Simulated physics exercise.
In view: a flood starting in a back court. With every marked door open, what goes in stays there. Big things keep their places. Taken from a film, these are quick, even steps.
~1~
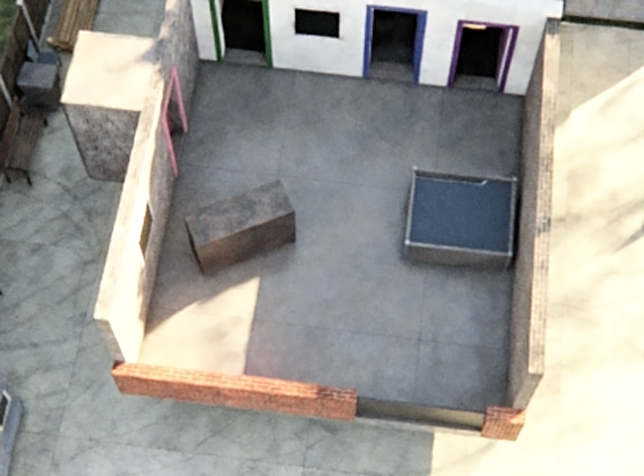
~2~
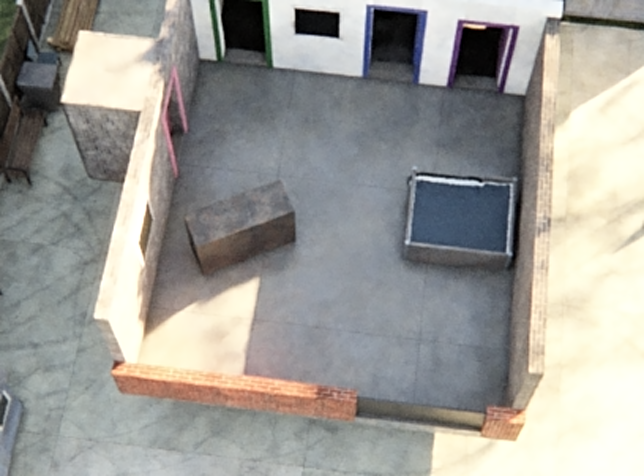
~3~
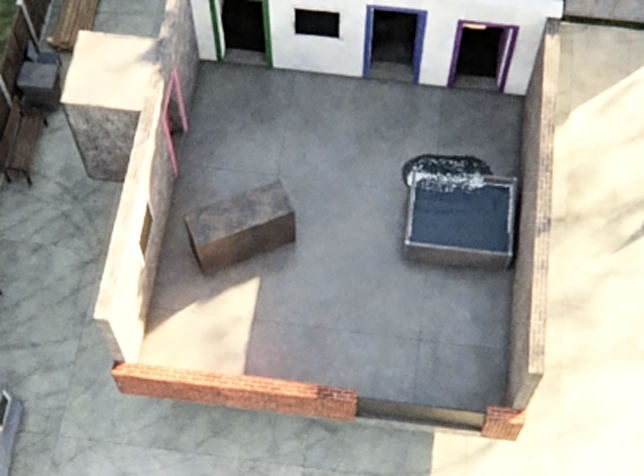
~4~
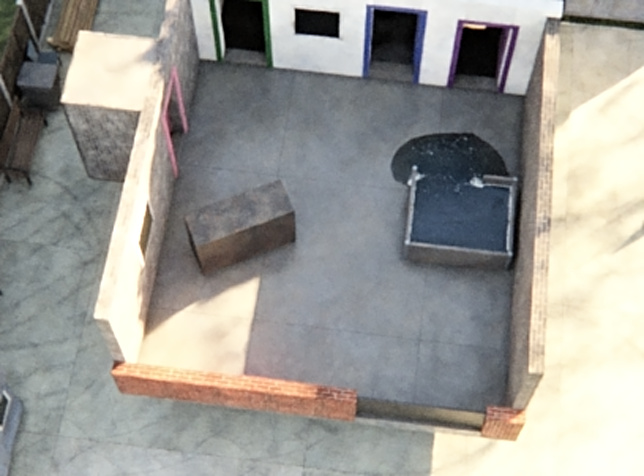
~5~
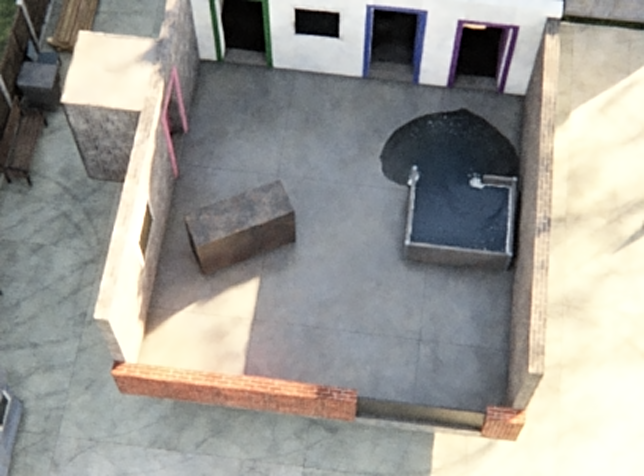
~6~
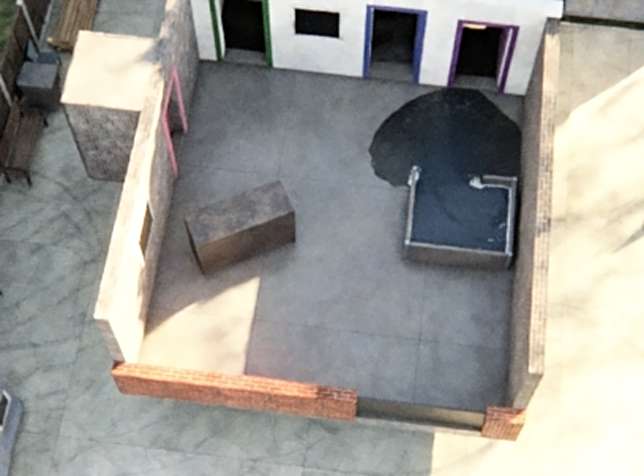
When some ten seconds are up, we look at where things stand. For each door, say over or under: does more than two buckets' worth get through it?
In the end the green door will most likely not exceed two buckets; the purple door will most likely exceed two buckets; the blue door will most likely not exceed two buckets; the pink door will most likely not exceed two buckets.
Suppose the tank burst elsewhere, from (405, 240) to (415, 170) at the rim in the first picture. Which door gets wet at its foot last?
The purple one.
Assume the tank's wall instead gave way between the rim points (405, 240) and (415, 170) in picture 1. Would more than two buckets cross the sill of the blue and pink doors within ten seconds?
My reading: The blue door takes less, the pink door goes over.
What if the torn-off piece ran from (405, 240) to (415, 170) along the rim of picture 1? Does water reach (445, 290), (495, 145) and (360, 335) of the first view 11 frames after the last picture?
Point by point: Untouched, untouched and untouched.
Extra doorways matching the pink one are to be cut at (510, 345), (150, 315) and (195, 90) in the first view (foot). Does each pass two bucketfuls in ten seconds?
Well, the first is below the limit, the next is below the limit, and the last is above the limit.
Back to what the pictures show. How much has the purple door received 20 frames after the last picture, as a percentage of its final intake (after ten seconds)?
It works out at roughly 95 percent of the ten-second total.
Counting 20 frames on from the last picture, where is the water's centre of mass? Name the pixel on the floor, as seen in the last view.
I'd say near (421, 150).
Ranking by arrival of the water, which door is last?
Result: The pink one.
A moment on, water covers 15 % of the floor; the green door not reached, the purple door over two buckets in, the blue door wet at the sill, nothing in, the pink door not reached.
Next, water covers 20 % of the floor; the green door not reached, the purple door far over two buckets in, the blue door wet at the sill, nothing in, the pink door not reached.
Then, water covers 30 % of the floor; the green door wet at the sill, nothing in, the purple door far over two buckets in, the blue door wet at the sill, nothing in, the pink door not reached.
Later, water covers 50 % of the floor; the green door wet at the sill, nothing in, the purple door far over two buckets in, the blue door wet at the sill, nothing in, the pink door under two buckets in.
In the end, water covers 65 % of the floor; the green door wet at the sill, nothing in, the purple door far over two buckets in, the blue door wet at the sill, nothing in, the pink door under two buckets in.
